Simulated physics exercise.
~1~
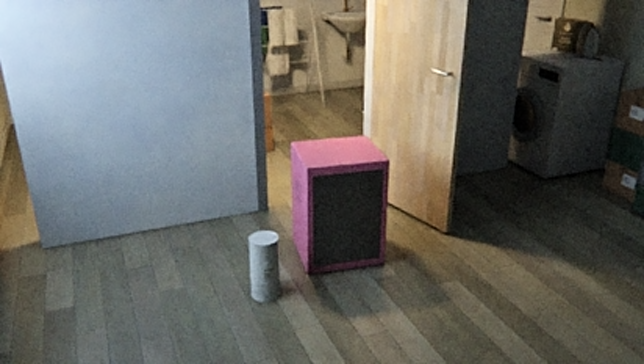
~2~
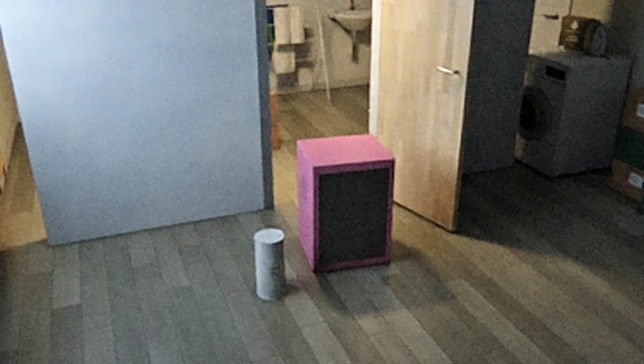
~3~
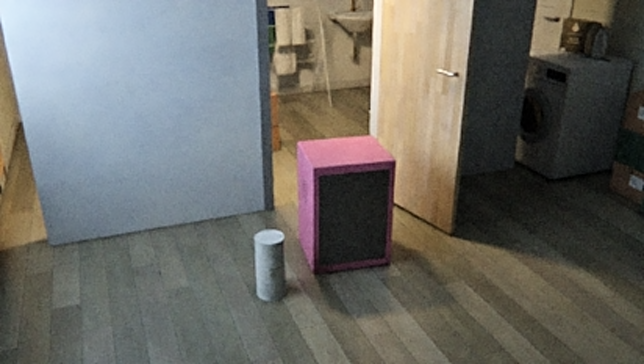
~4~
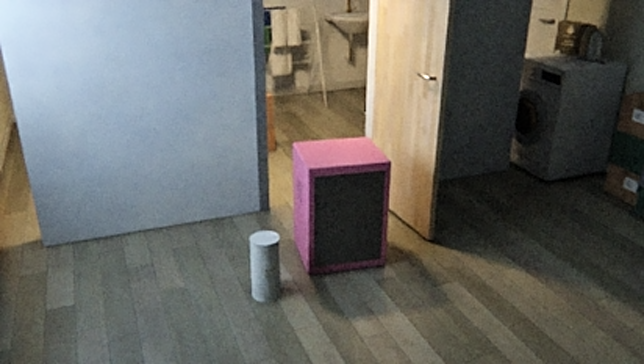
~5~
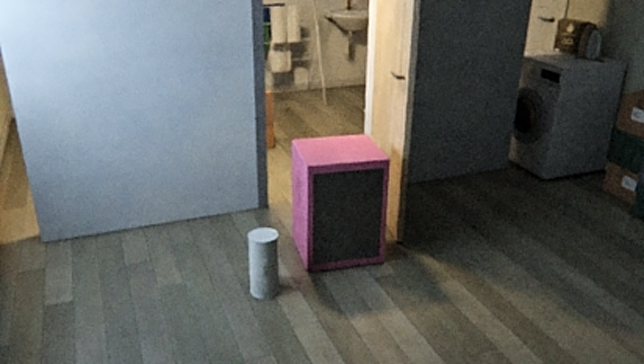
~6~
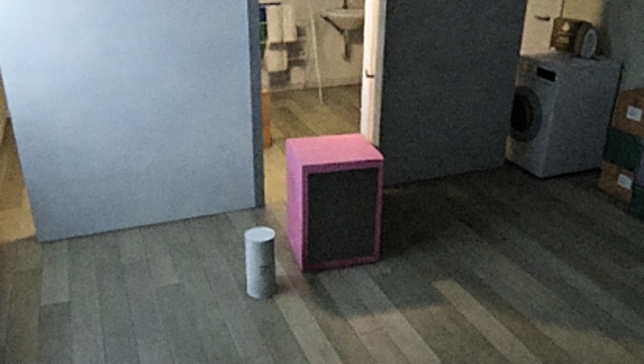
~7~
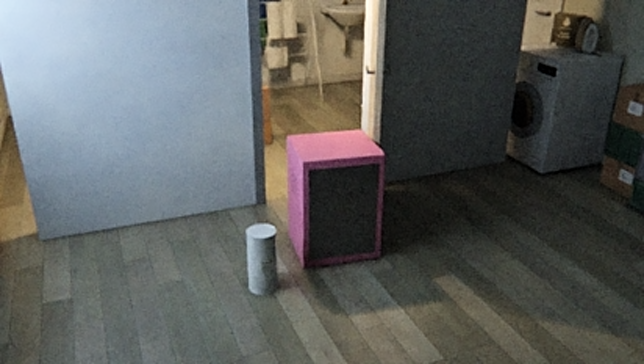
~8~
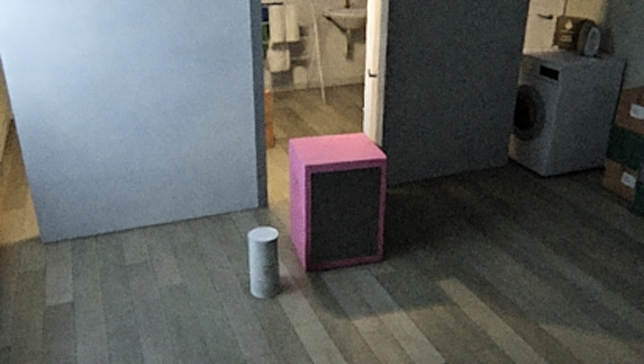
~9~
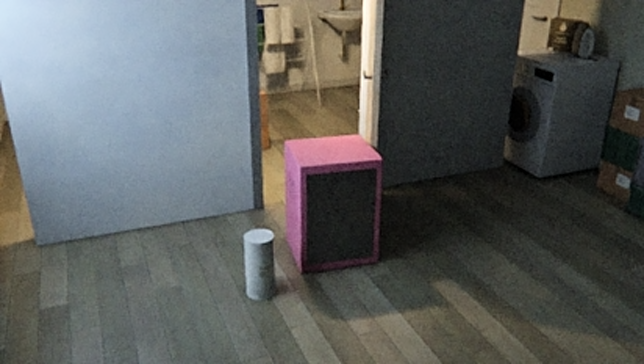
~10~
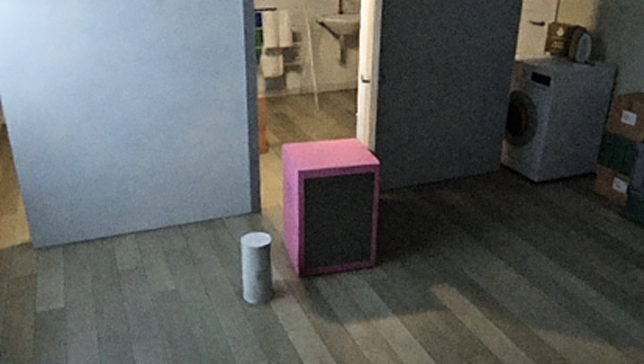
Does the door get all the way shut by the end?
No, the door swings part of the way towards its frame and stops short by the pink appliance, leaving the doorway open.
